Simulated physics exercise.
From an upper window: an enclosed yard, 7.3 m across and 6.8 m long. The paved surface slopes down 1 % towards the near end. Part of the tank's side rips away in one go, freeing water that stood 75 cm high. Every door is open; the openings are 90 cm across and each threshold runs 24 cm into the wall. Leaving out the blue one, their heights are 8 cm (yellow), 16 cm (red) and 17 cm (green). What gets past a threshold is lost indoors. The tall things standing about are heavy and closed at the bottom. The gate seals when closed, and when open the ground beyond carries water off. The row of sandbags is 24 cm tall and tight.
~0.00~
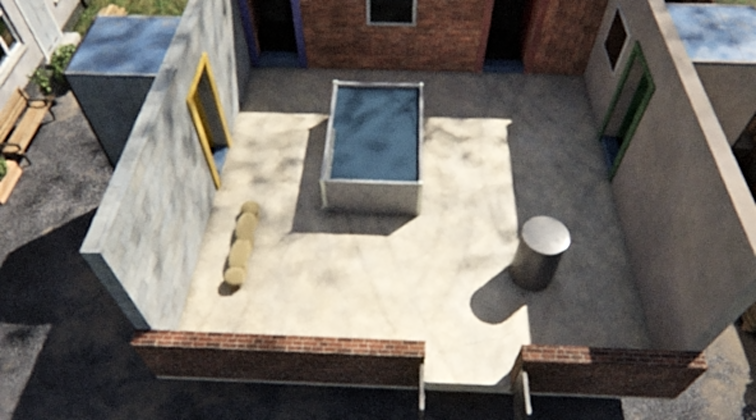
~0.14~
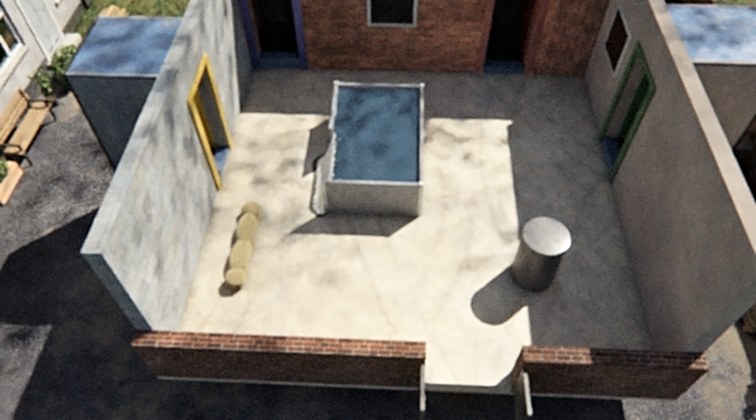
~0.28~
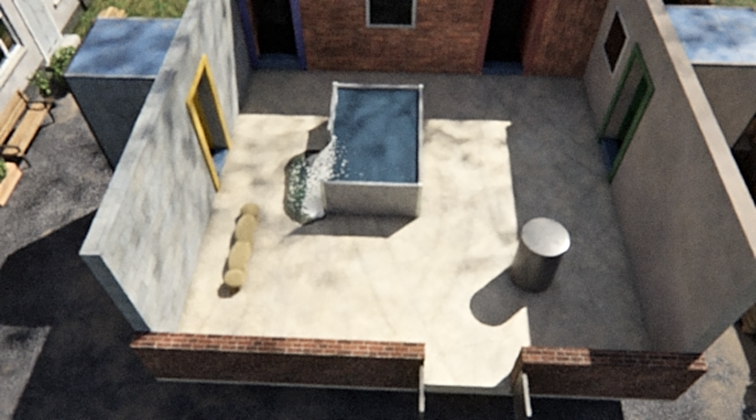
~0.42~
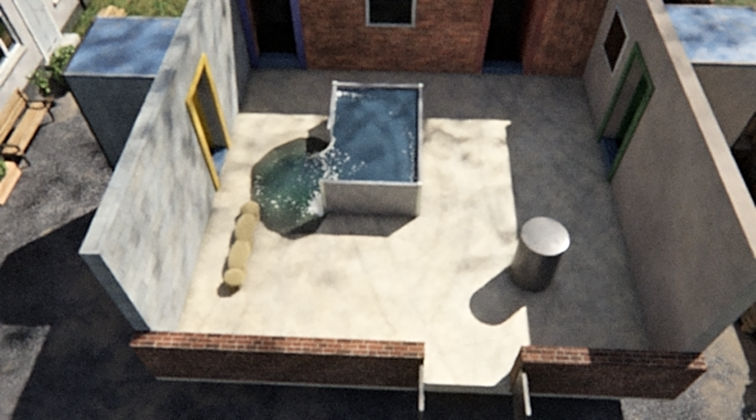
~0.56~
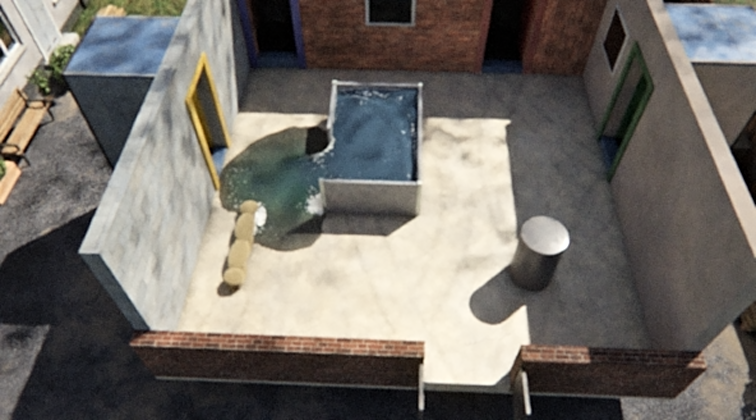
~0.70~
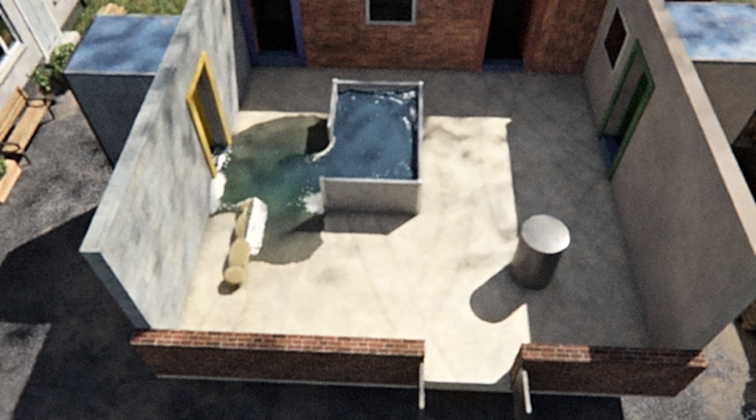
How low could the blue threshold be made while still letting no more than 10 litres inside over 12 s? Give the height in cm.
At least 14.5 cm or so.
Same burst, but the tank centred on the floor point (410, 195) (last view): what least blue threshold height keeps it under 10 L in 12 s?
About 14.5 cm.
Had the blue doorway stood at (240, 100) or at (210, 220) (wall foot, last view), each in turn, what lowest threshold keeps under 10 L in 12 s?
About 6.0 and 39 cm.
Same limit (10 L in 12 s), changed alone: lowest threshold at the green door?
Roughly 6.5 cm at green.
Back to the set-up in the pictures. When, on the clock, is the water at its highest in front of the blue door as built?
Around 3.2 s.
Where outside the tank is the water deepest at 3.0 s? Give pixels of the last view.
Near (175, 343).
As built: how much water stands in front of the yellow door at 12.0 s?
About 5.5 cm.
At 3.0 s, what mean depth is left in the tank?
About 28 cm.
After 1.4 s water covers 20 % of the floor, deepest (48 cm) near (215, 196); it has not reached the blue door.
After 3.0 s water covers 30 % of the floor, deepest (38 cm) near (175, 343); 17 cm at the blue door, 0 litres in over its 24 cm threshold.
After 12.0 s water covers 95 % of the floor, deepest (10 cm) near (172, 354); 3 cm at the blue door, 0 litres in over its 24 cm threshold.
At the blue door as built, the water arrived by 2.1 s and peaked near 19 cm at 3.2 s.
Run again over the same 12 s with other heights there, 16 litres in over 13 cm, 2 litres over 17.5 cm. The limit of 10 litres is kept from about 14.5 cm up.
